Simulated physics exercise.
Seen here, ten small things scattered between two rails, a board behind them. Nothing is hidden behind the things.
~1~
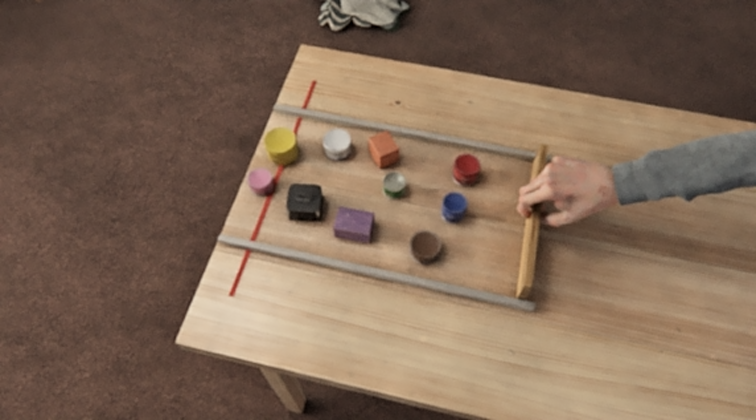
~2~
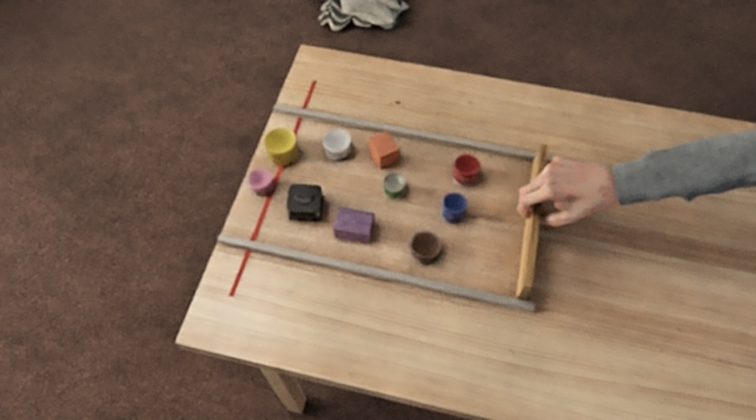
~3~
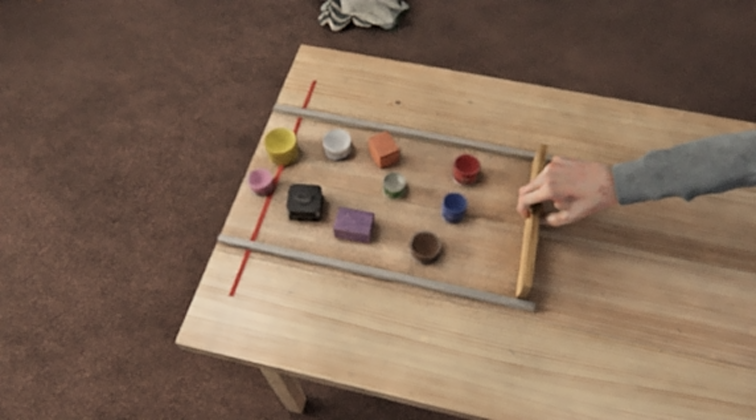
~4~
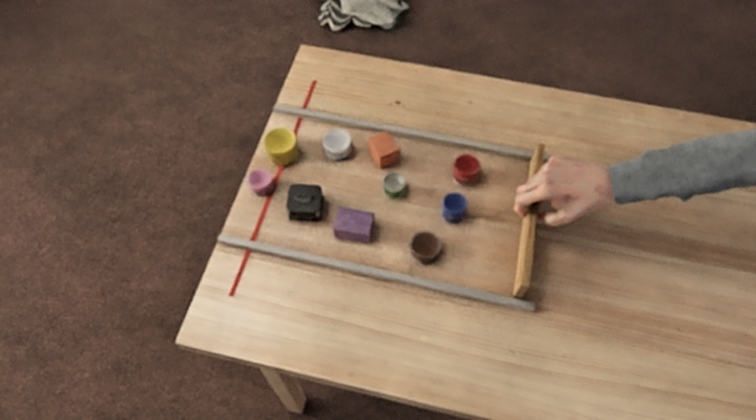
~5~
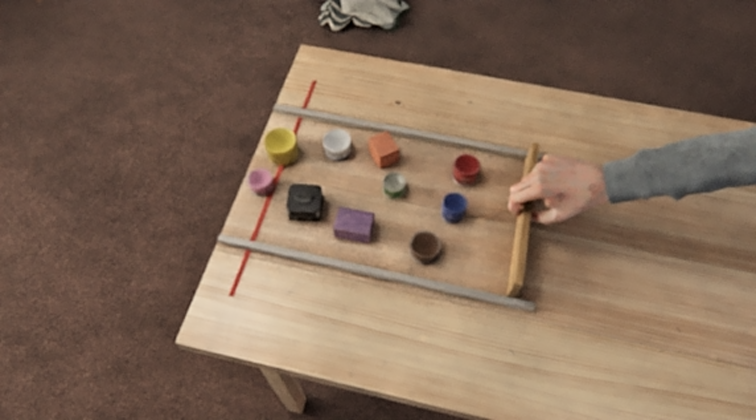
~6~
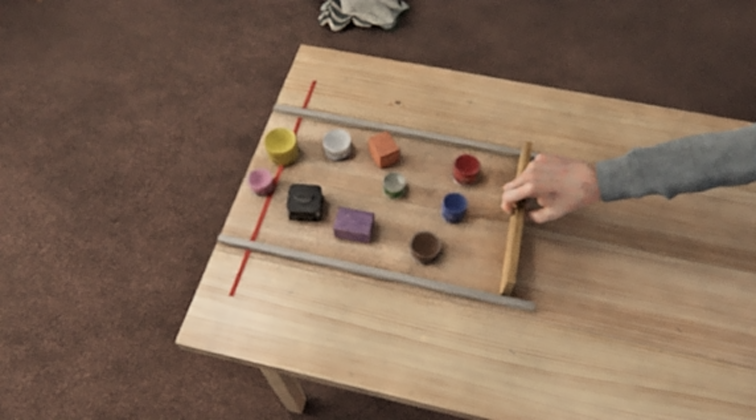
On a wooden table, a hand sliding a wooden board slightly left between two rails, the small pots and blocks staying still.
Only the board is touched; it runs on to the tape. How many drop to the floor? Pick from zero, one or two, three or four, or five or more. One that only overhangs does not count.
Here the number that fall off is three or four.
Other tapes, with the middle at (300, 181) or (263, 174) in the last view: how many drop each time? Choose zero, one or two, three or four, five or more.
Taking them in turn, 1 or 2; five or over.
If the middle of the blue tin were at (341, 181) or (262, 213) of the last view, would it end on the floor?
In turn it remains up; goes over.
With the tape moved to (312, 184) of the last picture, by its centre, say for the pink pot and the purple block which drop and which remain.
The pink pot falls, the purple block is kept.
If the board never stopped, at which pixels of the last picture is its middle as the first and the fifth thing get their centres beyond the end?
About (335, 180), then (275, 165).
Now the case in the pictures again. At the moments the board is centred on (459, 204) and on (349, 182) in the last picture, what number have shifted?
2 and 9.
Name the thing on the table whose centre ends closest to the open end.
Foremost is the purple block.
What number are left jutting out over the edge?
1 of them.
Soon after, none off yet; pink pot at rest near (261, 183); yellow tub at rest near (282, 147); black case at rest near (305, 203).
In the end, the number that fall off is three or four; gone, white pot, black case, yellow tub and pink pot.
